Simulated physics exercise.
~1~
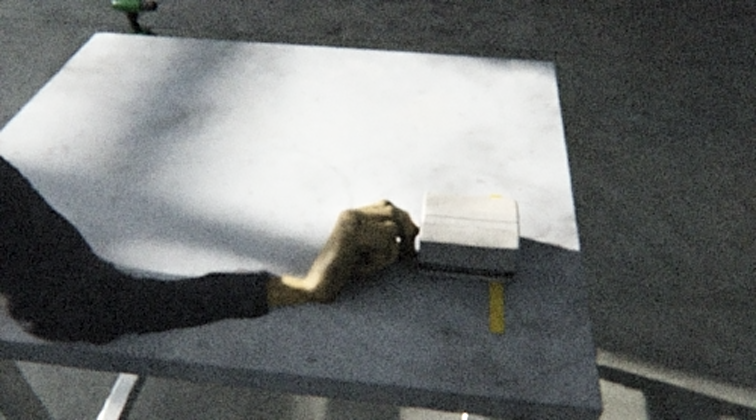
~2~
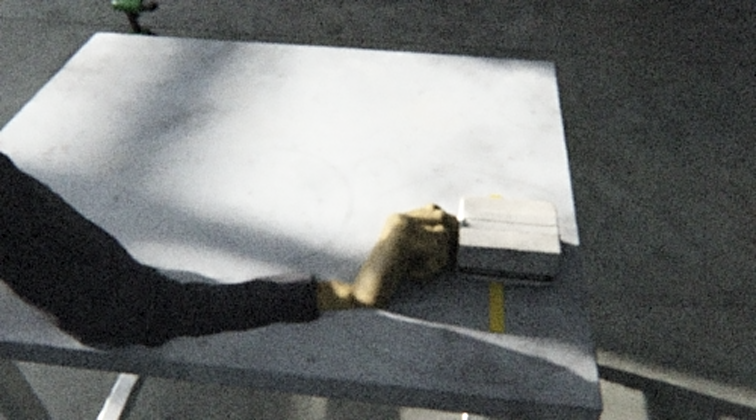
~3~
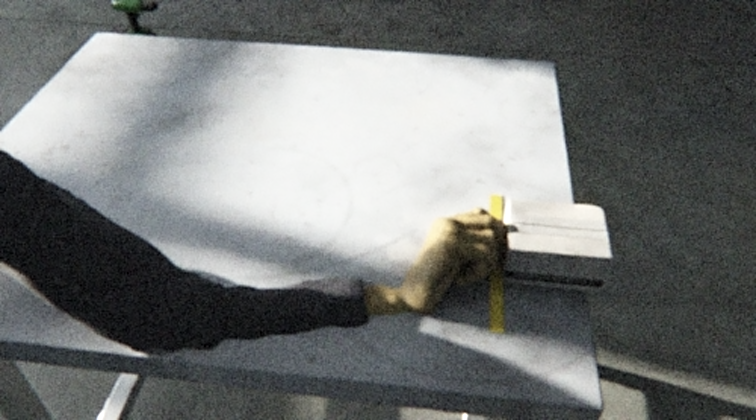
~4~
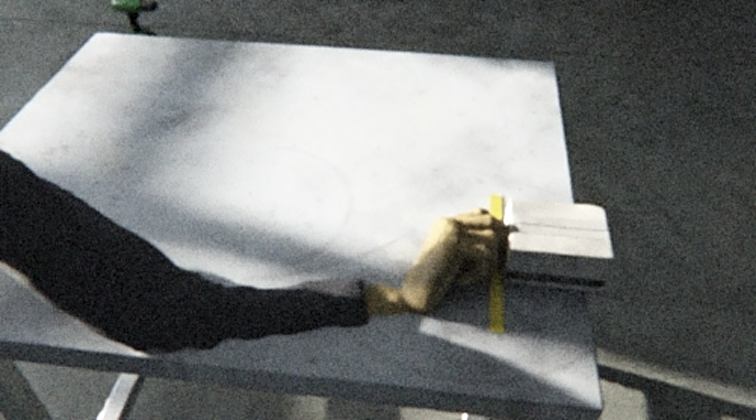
The video shows a hand pushing a white box rightward along a pale table, past a yellow tape mark near the edge. The hand stops at the tape, and the box stays at rest on the table, partly overhanging the right edge.
